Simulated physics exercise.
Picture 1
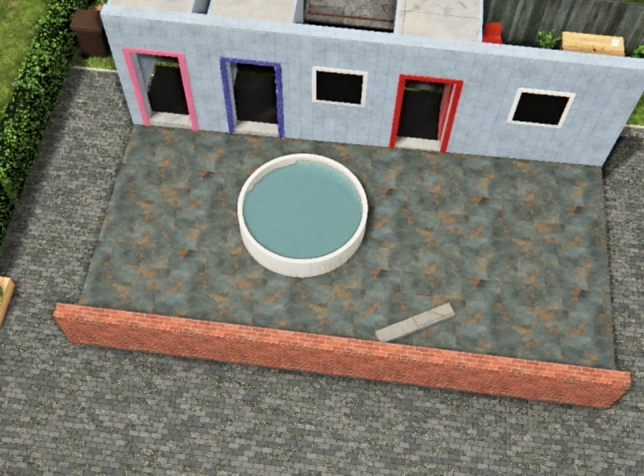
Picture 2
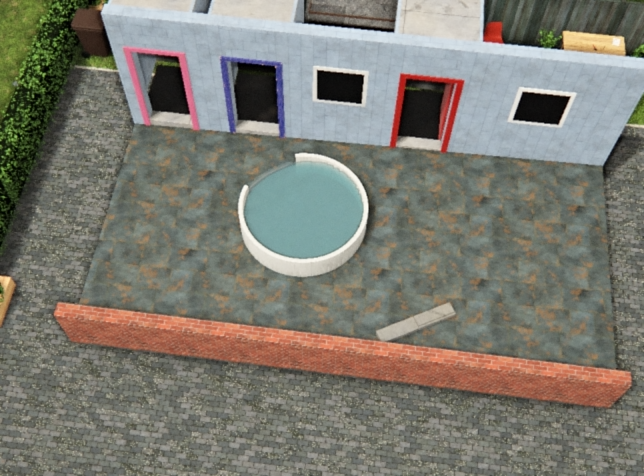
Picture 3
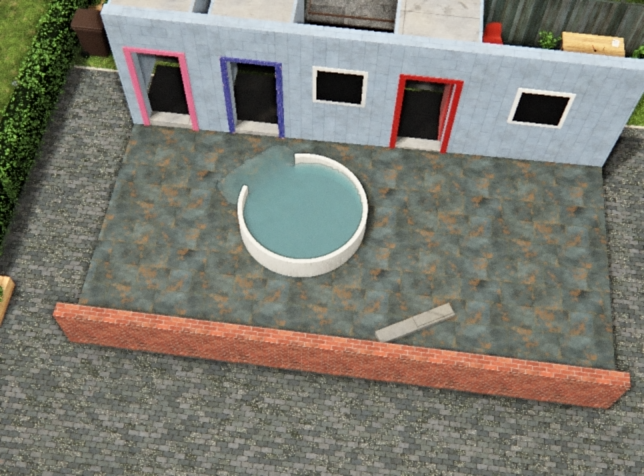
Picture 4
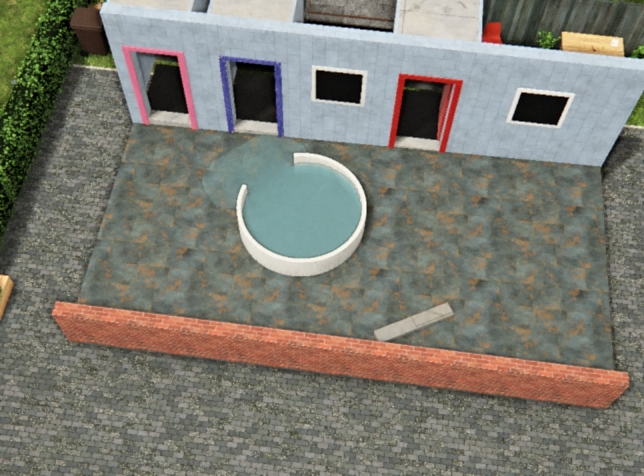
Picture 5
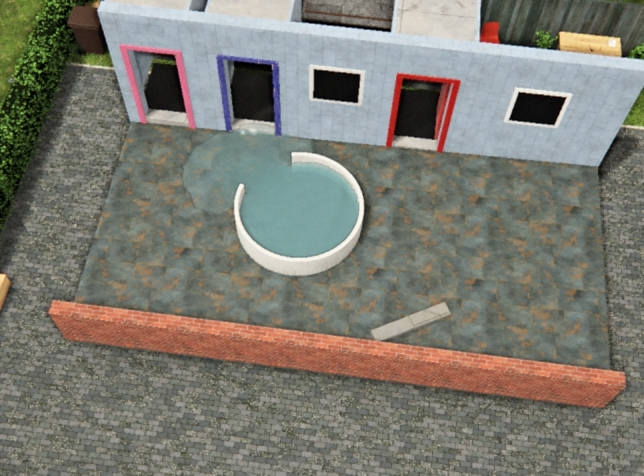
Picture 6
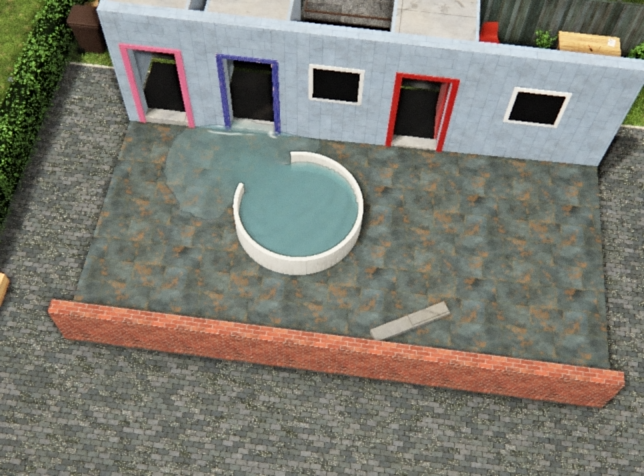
Round white pool losing a section of its far wall, water spreading across the mottled paving to the blue-framed doorway.
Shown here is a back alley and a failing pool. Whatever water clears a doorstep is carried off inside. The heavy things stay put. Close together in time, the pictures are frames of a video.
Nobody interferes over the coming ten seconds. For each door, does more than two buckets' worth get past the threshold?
Door by door: The blue door - yes; the red door - no; the pink door - no.
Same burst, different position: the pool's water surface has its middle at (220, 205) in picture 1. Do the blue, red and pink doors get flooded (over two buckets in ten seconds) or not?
Result - blue door fails to reach it, red door fails to reach it, pink door crosses the threshold.
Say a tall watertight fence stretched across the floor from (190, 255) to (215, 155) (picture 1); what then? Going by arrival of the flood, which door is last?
Answer: The one in red.
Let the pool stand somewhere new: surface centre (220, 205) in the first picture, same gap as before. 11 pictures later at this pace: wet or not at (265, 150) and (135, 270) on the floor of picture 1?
I'd say watered for the first and spared for the second.
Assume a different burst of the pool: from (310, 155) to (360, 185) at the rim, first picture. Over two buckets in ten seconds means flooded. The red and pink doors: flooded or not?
Result - red: Clears the line; pink: Misses the line.
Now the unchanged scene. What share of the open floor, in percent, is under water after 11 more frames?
Estimate: Some 15 in a hundred.
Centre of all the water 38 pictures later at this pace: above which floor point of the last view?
My pick is pixel (266, 188).
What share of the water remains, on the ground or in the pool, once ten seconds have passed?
The share not yet gone is roughly 24 percent.
A moment on, water covers 15 % of the floor; the blue door over two buckets in, the red door not reached, the pink door wet at the sill, nothing in.
Next, water covers 15 % of the floor; the blue door far over two buckets in, the red door not reached, the pink door wet at the sill, nothing in.
Then, water covers 15 % of the floor; the blue door far over two buckets in, the red door not reached, the pink door wet at the sill, nothing in.
Later, water covers 20 % of the floor; the blue door far over two buckets in, the red door wet at the sill, nothing in, the pink door under two buckets in.
In the end, water covers 15 % of the floor; the blue door far over two buckets in, the red door wet at the sill, nothing in, the pink door under two buckets in.
